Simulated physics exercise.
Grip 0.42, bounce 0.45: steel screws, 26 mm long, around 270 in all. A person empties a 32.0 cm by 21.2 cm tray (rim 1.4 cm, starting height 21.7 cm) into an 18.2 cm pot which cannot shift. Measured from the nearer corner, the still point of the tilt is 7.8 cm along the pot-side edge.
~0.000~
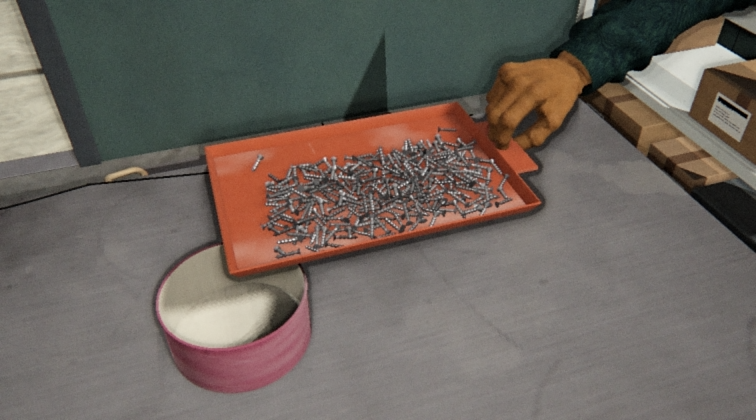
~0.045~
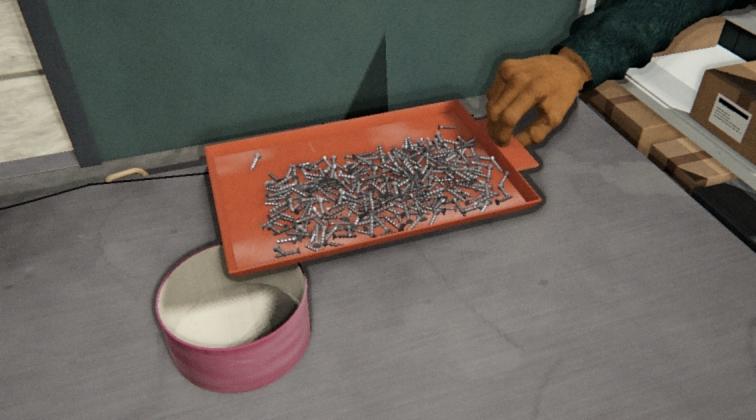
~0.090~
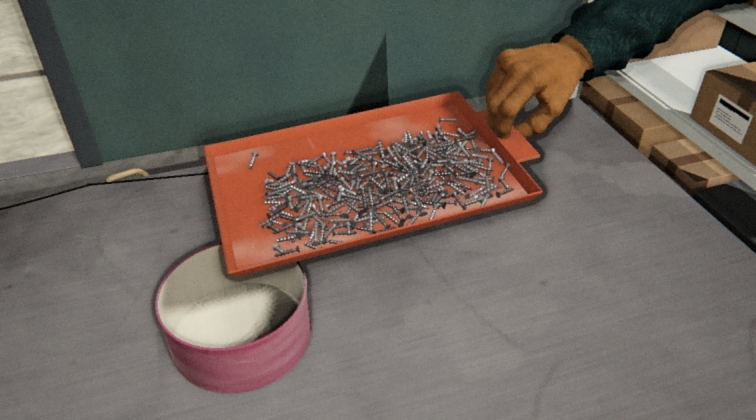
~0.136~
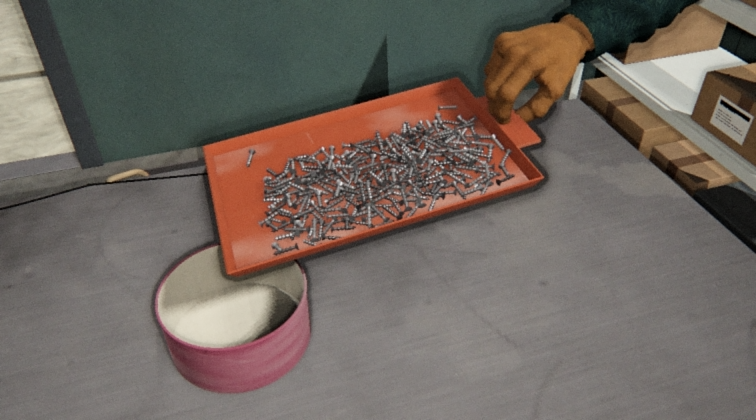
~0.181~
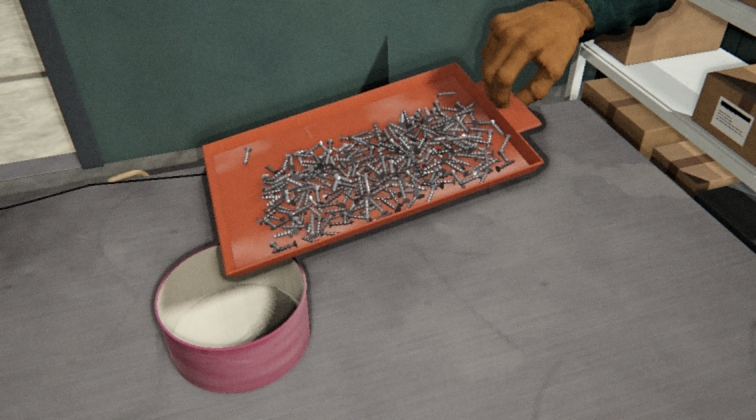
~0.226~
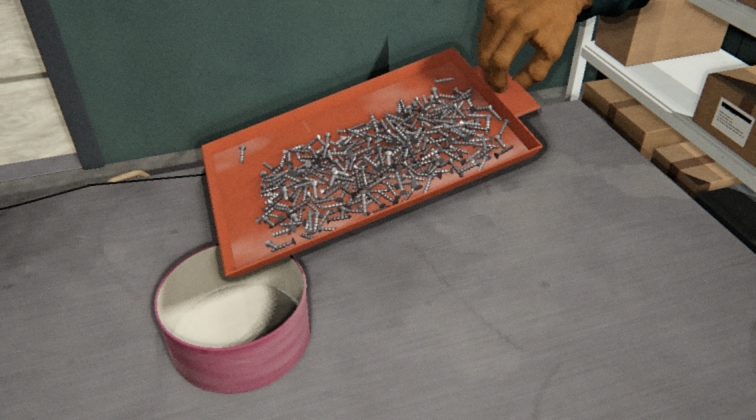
On a grey worktop, a brown-gloved hand raising the right end of a red tray of screws beside a round pink pot.
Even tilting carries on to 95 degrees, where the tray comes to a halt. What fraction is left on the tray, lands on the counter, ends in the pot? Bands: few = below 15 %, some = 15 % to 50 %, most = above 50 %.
Tray: Few, counter: Most, pot: Some.
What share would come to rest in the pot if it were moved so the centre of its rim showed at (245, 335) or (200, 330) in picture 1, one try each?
Near 30 and 80 percent, one try each.
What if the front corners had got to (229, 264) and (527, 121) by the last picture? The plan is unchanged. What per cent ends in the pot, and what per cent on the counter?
Final per cent - pot 25, counter 75.
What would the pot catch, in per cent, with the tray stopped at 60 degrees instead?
Around 25 in a hundred.
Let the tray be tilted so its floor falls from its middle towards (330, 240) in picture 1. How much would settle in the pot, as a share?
That comes to around 5 per cent.
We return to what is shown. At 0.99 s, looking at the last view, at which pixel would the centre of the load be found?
Somewhere about (161, 383) in the last view.
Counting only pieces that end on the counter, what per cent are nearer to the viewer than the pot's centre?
About 80 per cent.
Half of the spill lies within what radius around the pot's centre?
I'd say around 18 centimetres.
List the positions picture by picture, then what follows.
In the first frame, tray tilt 0 degrees, front corners at (236, 266) and (532, 200); middle of the pieces at (384, 187); pot at (232, 290).
In the second frame, tray tilt 1 degrees, front corners at (236, 266) and (532, 197); middle of the pieces at (384, 186).
In the third frame, tray tilt 3 degrees, front corners at (235, 266) and (533, 189); middle of the pieces at (383, 181).
In the fourth frame, tray tilt 6 degrees, front corners at (234, 266) and (534, 175), lowest corner left front; middle of the pieces at (382, 173).
In the fifth frame, tray tilt 10 degrees, front corners at (233, 267) and (534, 160), lowest corner left front; middle of the pieces at (380, 165).
In the sixth frame, tray tilt 14 degrees, front corners at (231, 267) and (532, 145), lowest corner left front; middle of the pieces at (378, 157); pot at (231, 290). Its pace works out near 85 degrees a second.
After 0.68 s, tilt 53 degrees; the tray holds 95 %, the pot 0 %.
After 0.99 s, tilt 79 degrees; the tray holds 5 %, the pot 20 %.
Then, at 1.39 s, tilt 95 degrees; the tray holds 0 %, the pot 25 %.
At rest (2.1 s), tray 0 %, counter 75 %, pot 25 %.
